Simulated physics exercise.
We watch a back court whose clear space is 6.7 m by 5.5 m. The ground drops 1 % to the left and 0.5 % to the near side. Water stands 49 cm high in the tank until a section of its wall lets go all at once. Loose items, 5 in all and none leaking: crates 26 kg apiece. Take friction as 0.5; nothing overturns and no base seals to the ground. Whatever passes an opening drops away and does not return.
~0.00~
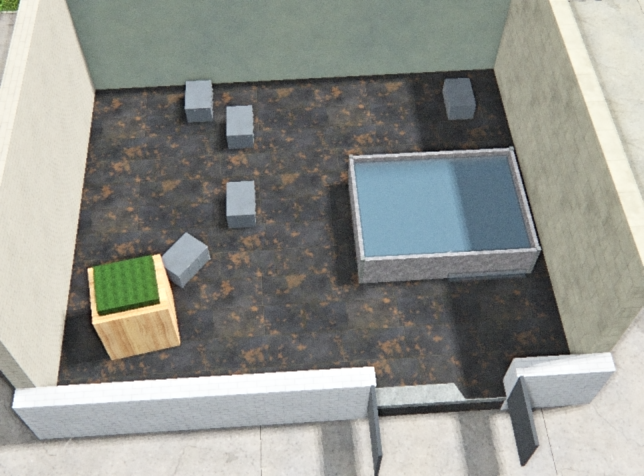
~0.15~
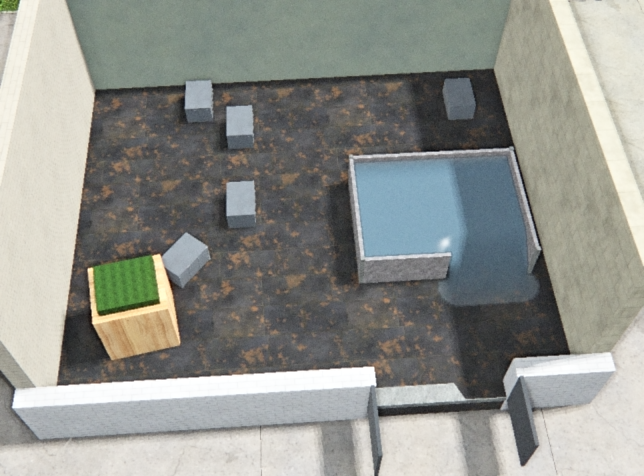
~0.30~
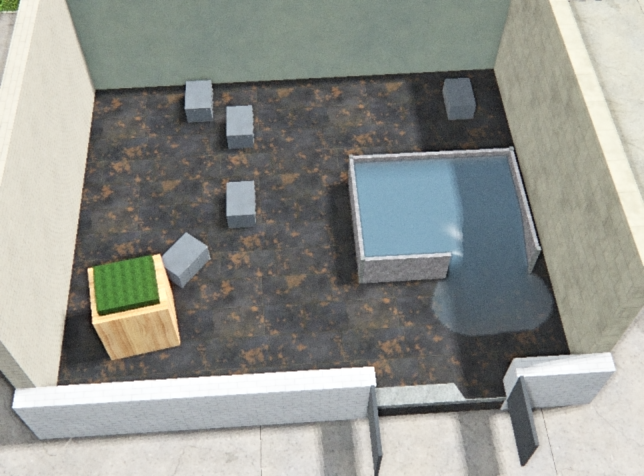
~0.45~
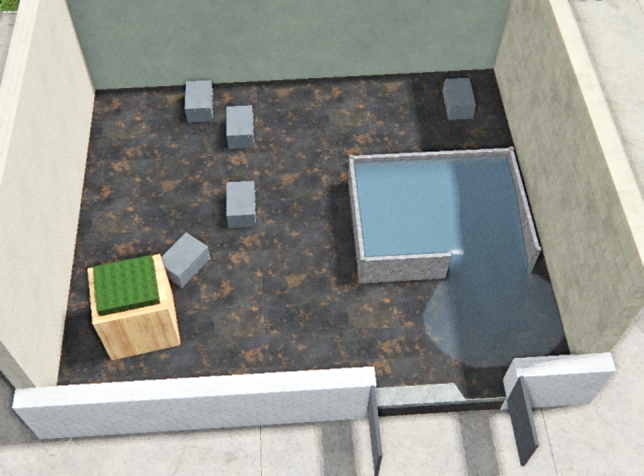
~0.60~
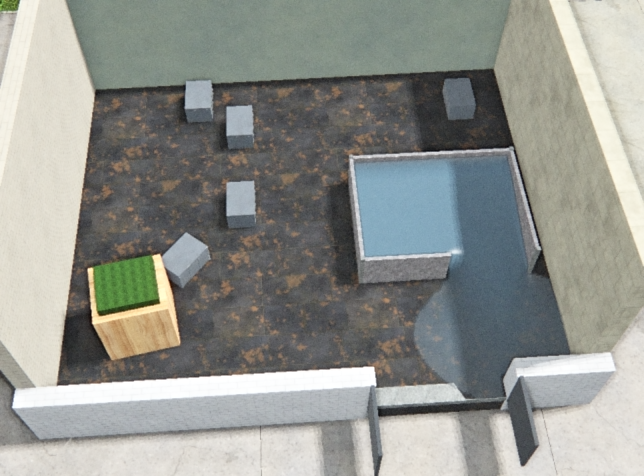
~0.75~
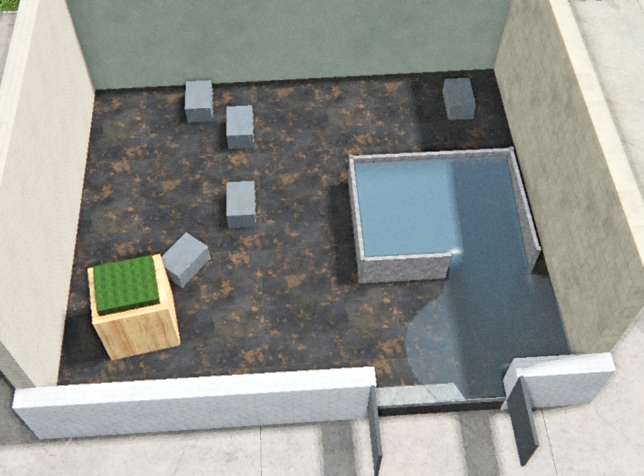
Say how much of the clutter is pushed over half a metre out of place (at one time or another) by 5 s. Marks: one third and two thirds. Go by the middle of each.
That comes to not even a third.
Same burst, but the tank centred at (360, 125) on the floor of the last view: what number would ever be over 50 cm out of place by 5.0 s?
In that case 0 of them.
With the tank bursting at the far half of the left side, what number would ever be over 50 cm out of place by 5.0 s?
In that case 2 of them.
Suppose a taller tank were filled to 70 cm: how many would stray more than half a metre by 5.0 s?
Then 0.
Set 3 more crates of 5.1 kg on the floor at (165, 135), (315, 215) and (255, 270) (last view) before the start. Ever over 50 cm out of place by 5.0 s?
In that order: Less, short of it, less.
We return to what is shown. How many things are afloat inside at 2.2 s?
0 of them.
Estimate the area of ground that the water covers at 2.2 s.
Roughly 7.5 m2.
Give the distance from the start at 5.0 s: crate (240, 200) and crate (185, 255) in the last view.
In that order: 0 cm, 0 cm.
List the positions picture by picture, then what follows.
The first picture shows a crate at (460, 92) rests on the ground; a crate at (183, 254), on the bottom; 4.0 m2 under water; 0 of 5 have shifted.
The second picture shows a crate at (460, 92) rests on the ground; a crate at (183, 254) rests on the ground; 4.6 m2 under water; 0 of 5 have shifted.
The third picture shows a crate at (460, 92) rests on the ground; a crate at (183, 254), on the bottom; 5.2 m2 under water; 0 of 5 have shifted.
The fourth picture shows a crate at (460, 92) rests on the ground; a crate at (183, 254) rests on the ground; 6.1 m2 under water; 0 of 5 have shifted.
The fifth picture shows a crate at (460, 92), on the bottom; a crate at (183, 254) rests on the ground; 6.8 m2 under water; 0 of 5 have shifted.
The sixth picture shows a crate at (460, 92) rests on the ground; a crate at (183, 254), on the bottom; water covers 7.1 m2; 0 of 5 have shifted.
After 1.1 s 0 of 5 are over 50 cm from their spots; 0 afloat.
After 2.2 s 0 of 5 are over 50 cm from their spots; 0 afloat.
After 3.5 s 0 of 5 are over 50 cm from their spots; 0 afloat.
After 5.0 s 0 of 5 are over 50 cm from their spots, and 0 have been at some point; 0 afloat.
